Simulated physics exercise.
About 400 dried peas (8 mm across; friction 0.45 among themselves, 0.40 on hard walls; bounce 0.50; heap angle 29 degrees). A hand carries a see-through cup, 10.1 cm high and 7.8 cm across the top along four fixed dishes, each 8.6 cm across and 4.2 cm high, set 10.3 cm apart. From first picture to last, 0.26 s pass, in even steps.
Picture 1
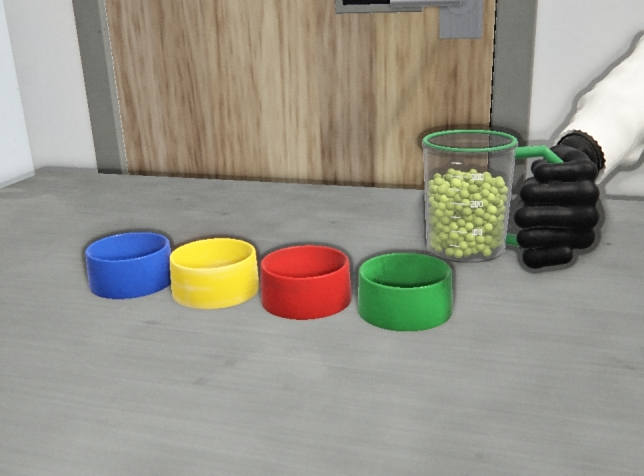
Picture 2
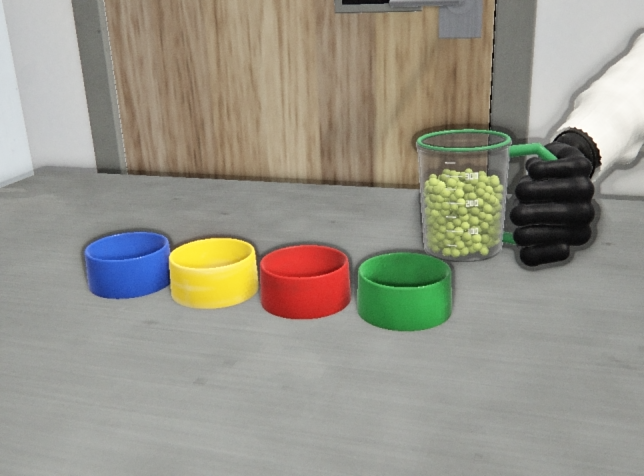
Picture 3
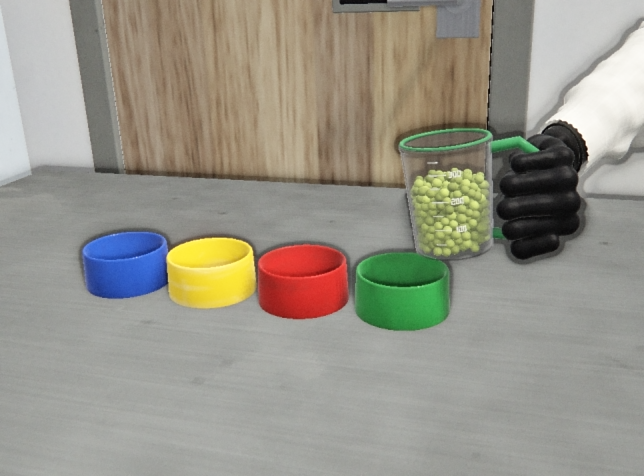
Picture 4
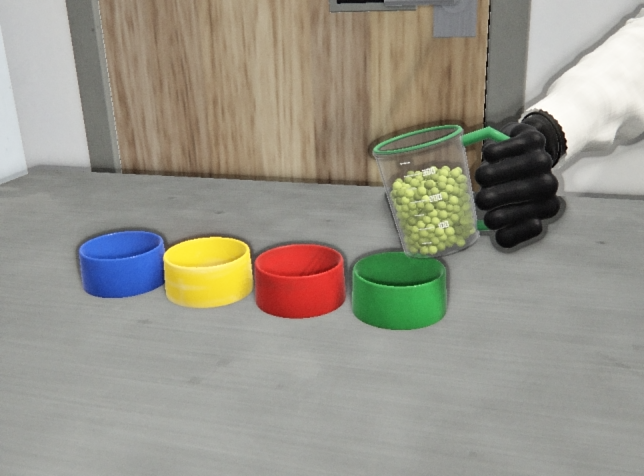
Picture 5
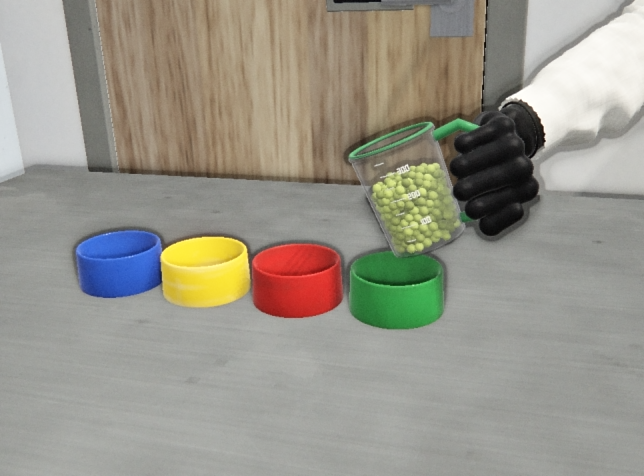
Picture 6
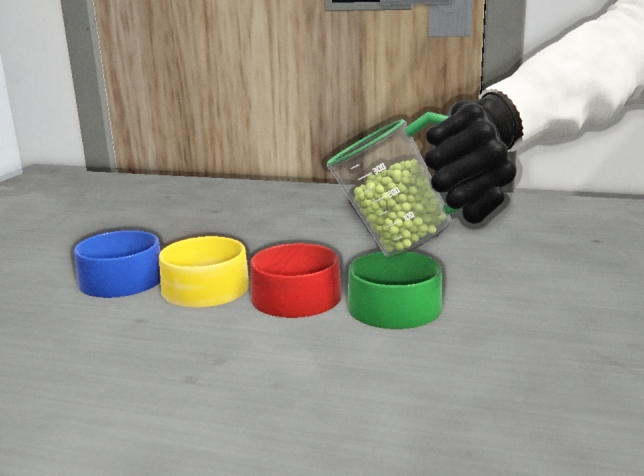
A gloved hand moves a clear cup of green peas left while tilting it leftward.
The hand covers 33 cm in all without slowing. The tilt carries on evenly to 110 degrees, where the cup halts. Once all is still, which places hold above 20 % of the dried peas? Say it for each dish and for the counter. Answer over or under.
Red under, blue over, green under, yellow under, counter over.
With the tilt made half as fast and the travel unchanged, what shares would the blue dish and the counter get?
Then: Blue 80; counter 20.
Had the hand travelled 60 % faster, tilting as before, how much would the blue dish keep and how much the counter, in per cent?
In that case blue 60; counter 40.
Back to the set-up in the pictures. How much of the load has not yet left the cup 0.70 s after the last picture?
Some 60 per cent of the load.
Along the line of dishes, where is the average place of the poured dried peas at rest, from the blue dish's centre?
About 2 cm to its left.
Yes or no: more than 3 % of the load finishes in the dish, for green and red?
Green no, red no.
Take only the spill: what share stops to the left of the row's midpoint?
Some 100 per cent.
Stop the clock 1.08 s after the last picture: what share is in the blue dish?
About 60 per cent by then.
Then, 0.42 s after the last picture, tilt 93 degrees; cup holds 100 %.
Then, 0.70 s after the last picture, tilt 110 degrees; cup holds 60 %, blue 20 %, yellow 10 %.
Then, 1.08 s after the last picture, tilt 110 degrees; cup holds 0 %, blue 60 %, yellow 10 %.
In the end, red 0 %, blue 60 %, green 0 %, yellow 10 %, counter 30 %.
